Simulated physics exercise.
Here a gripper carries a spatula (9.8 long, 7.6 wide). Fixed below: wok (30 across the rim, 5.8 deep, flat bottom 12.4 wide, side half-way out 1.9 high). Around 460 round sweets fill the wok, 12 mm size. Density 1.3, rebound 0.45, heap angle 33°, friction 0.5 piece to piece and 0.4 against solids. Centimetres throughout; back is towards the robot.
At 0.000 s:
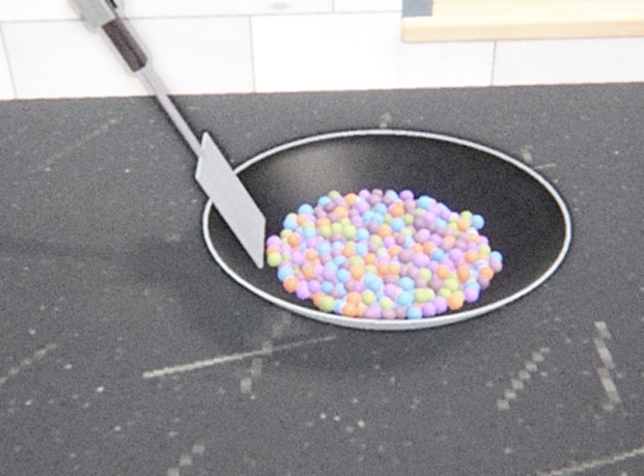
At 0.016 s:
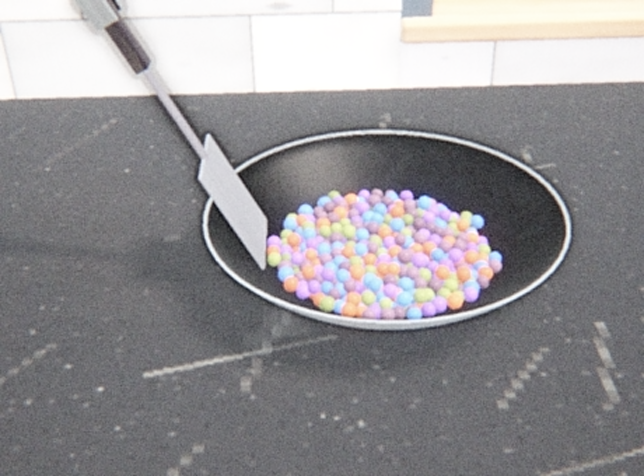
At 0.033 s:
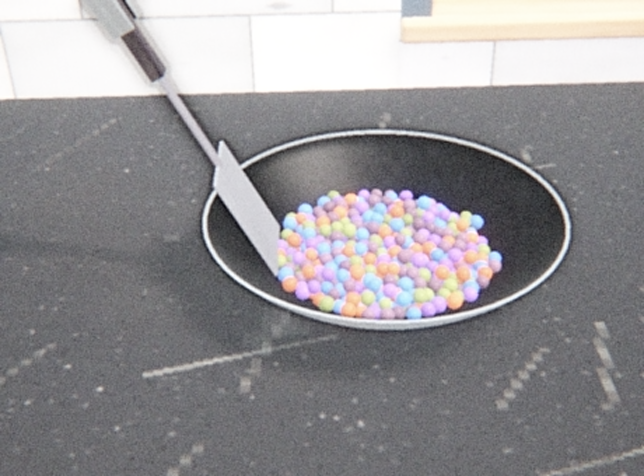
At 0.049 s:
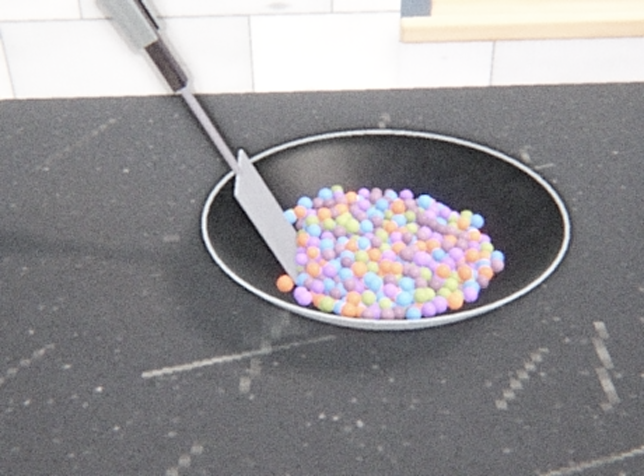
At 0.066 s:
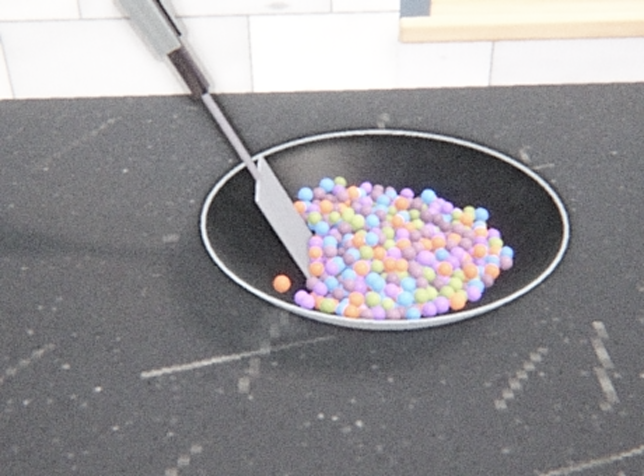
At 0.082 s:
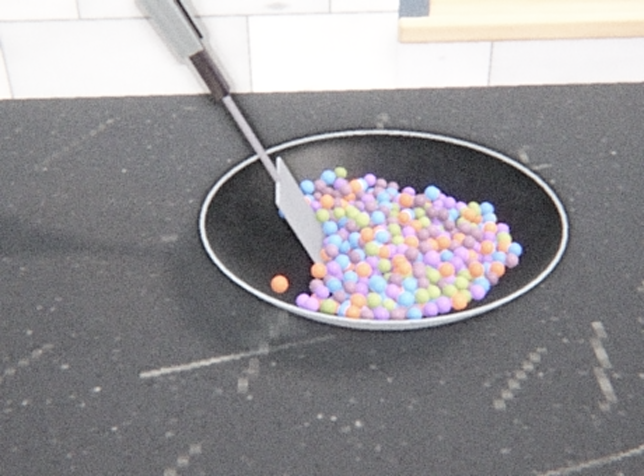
A spatula moves right through a black wok, pushing the colourful round sweets together.
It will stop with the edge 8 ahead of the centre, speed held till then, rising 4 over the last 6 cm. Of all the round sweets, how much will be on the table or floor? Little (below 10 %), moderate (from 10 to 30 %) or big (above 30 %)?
Answer: Moderate; from 10 to 30 % of the round sweets finish on the table or floor.
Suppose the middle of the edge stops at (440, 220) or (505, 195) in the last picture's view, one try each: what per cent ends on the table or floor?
About 5 and 35 per cent.
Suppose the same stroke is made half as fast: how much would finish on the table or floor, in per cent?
Then about 0 per cent.
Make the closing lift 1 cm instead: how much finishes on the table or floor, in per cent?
About 20 per cent.
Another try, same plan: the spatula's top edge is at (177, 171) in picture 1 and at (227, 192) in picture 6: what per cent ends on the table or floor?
About 5 per cent.
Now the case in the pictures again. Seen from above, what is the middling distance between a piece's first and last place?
Some 5 cm.
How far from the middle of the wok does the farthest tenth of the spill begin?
About 55 cm.
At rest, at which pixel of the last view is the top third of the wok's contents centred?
At about (473, 234).
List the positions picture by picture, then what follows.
Spatula top edge at (201, 154), sloping 63°; upper third of the load around (384, 243), from x 275 to 495, top at y 195; 465 in the wok, in the first frame.
Spatula top edge at (204, 155), sloping 63°; upper third of the load around (384, 243), from x 275 to 495, top at y 195, in the second frame.
Spatula top edge at (218, 163), sloping 63°; upper third of the load around (385, 240), from x 280 to 495, top at y 195, in the third frame.
Spatula top edge at (239, 171), sloping 63°; upper third of the load around (381, 238), from x 285 to 495, top at y 190, in the fourth frame.
Spatula top edge at (259, 177), sloping 63°; upper third of the load around (387, 236), from x 280 to 505, top at y 185, in the fifth frame.
Spatula top edge at (278, 179), sloping 63°; upper third of the load around (392, 234), from x 280 to 515, top at y 175; 465 in the wok, in the sixth frame.
By 0.12 s, sloping 63°, highest piece 6 above the table; 465 in the wok.
By 0.16 s, sloping 63°, highest piece 7 above the table; 465 in the wok.
By 0.38 s, sloping 63°, highest piece 10 above the table; 372 in the wok, 51 on the table or floor, 42 on the blade or in flight.
By 1.43 s, sloping 63°, highest piece 6 above the table; 372 in the wok, 93 on the table or floor.
Final count, 372 in the wok, 93 on the table or floor. That is 20 % on the table or floor.
